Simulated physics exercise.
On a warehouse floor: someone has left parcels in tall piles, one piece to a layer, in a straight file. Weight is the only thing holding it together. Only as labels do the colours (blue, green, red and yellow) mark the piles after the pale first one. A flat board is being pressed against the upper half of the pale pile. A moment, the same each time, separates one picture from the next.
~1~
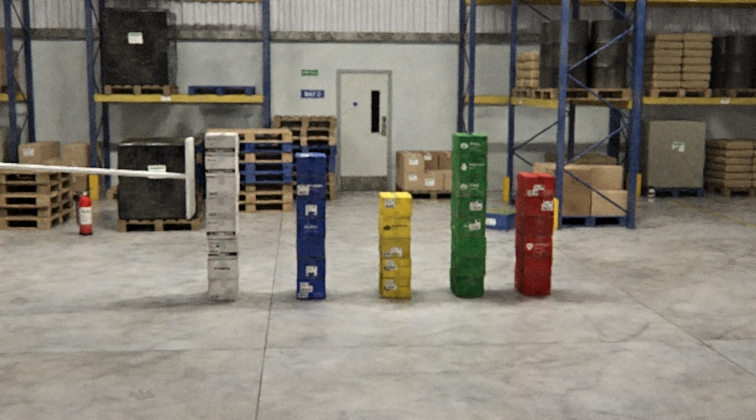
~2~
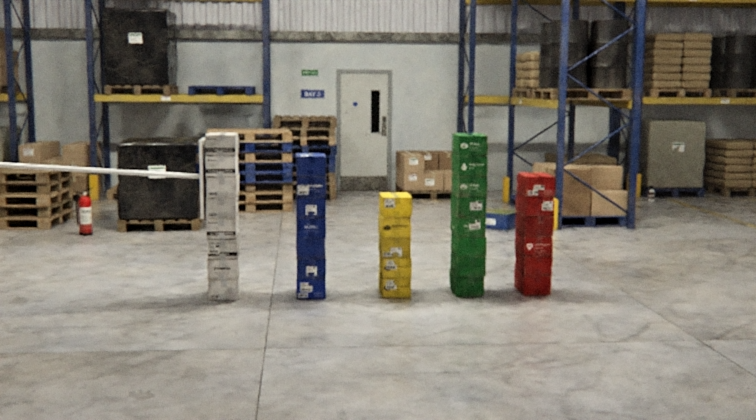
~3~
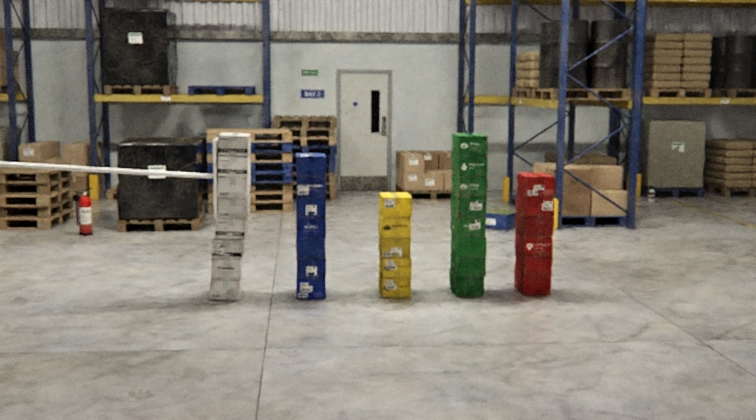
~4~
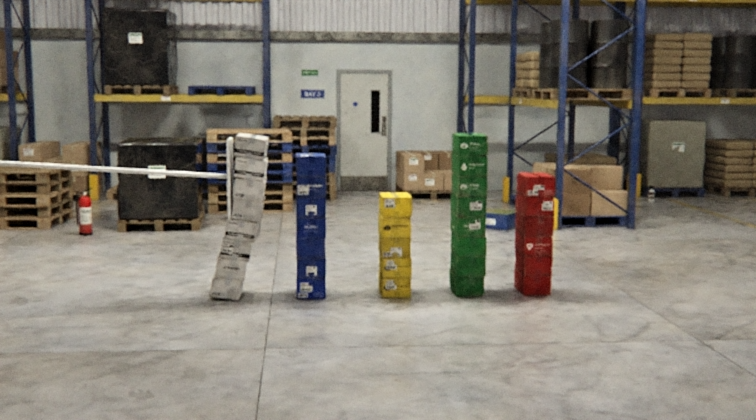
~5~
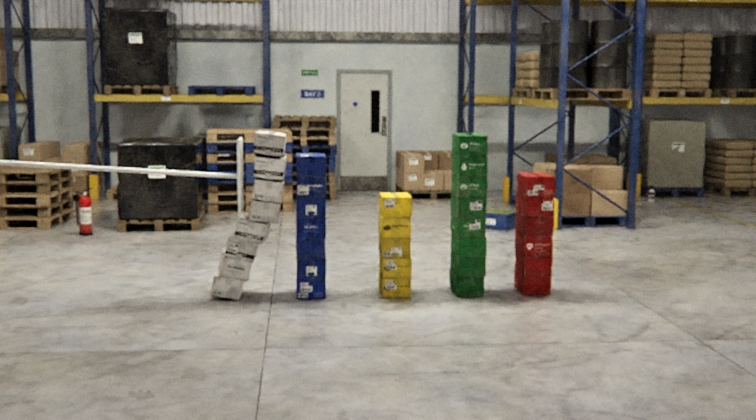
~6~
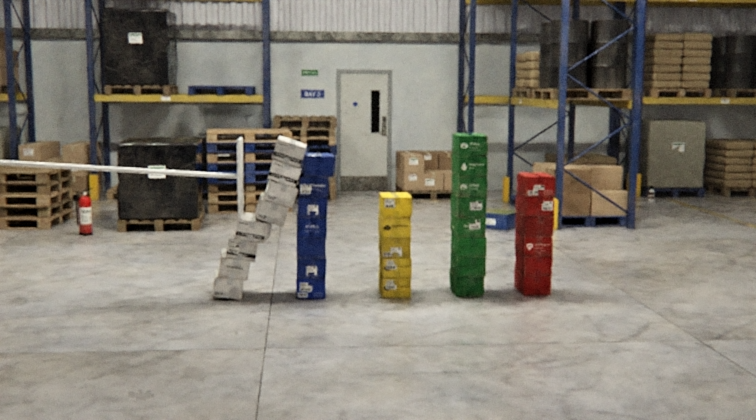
In a warehouse with a concrete floor, seen from the front by a still camera, loaded racks and a door stand behind. Five tall piles of parcels stand in a row: white on the left, then blue, a shorter yellow, green and red. A flat board on a long pole moves right into the white pile's upper half and stops, while the pile bends and leans rightward against the blue one, whose top shifts slightly.
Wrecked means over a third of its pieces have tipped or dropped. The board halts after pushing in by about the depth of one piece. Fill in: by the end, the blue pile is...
By the end, the blue pile is down.
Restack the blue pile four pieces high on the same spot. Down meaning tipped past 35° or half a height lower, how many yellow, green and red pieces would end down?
You'd end up with yellow at 0, green at 0 and red at 0.
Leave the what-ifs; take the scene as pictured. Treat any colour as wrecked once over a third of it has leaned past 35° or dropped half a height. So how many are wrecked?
I make the toll 4.
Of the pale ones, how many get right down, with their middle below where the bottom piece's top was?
The pale count is 2.
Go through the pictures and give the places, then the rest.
In the first picture (places mark the middle of the side facing us), board (187, 169) not yet touching; top blue parcel (311, 167); top yellow parcel (398, 208); the rest undisturbed.
In the second picture, board (201, 169) not yet touching; top blue parcel (311, 167).
In the third picture, board (215, 169) pushing; top blue parcel (311, 167).
In the fourth picture, board (228, 169) pushing, top of the pale pile leaning a little; top blue parcel (311, 167); the rest undisturbed.
In the fifth picture, board (239, 169) stopped, top of the pale pile leaning a little; top blue parcel (311, 167); the rest undisturbed.
In the sixth picture, board (239, 169) stopped, top of the pale pile leaning clearly; top blue parcel (319, 166) shifted half its height; top green parcel (474, 146); 2 disturbed, none down.
Soon after the last picture, 4 of the pale pile down; none of the 7 blue parcels down (0 of 26 in all colours); top blue parcel leaning clearly, half its height lower.
A little later, 4 of the pale pile down; 6 of the 7 blue parcels down (6 of 26 in all colours); top blue parcel leaning barely, about its own height lower; top yellow parcel leaning clearly.
Later still, 4 of the pale pile down; 6 of the 7 blue parcels down (14 of 26 in all colours); top blue parcel leaning steeply, some three heights lower; top red parcel leaning a little.
After that, 4 of the pale pile down; 6 of the 7 blue parcels down (25 of 26 in all colours); top blue parcel leaning well over, some four heights lower; top red parcel on its side.
At rest, 4 of the pale pile down; 6 of the 7 blue parcels down (25 of 26 in all colours); top blue parcel leaning well over, some four heights lower; top red parcel upside down. As the last picture would show them, middles, top blue parcel near (463, 234), top red parcel near (690, 280).
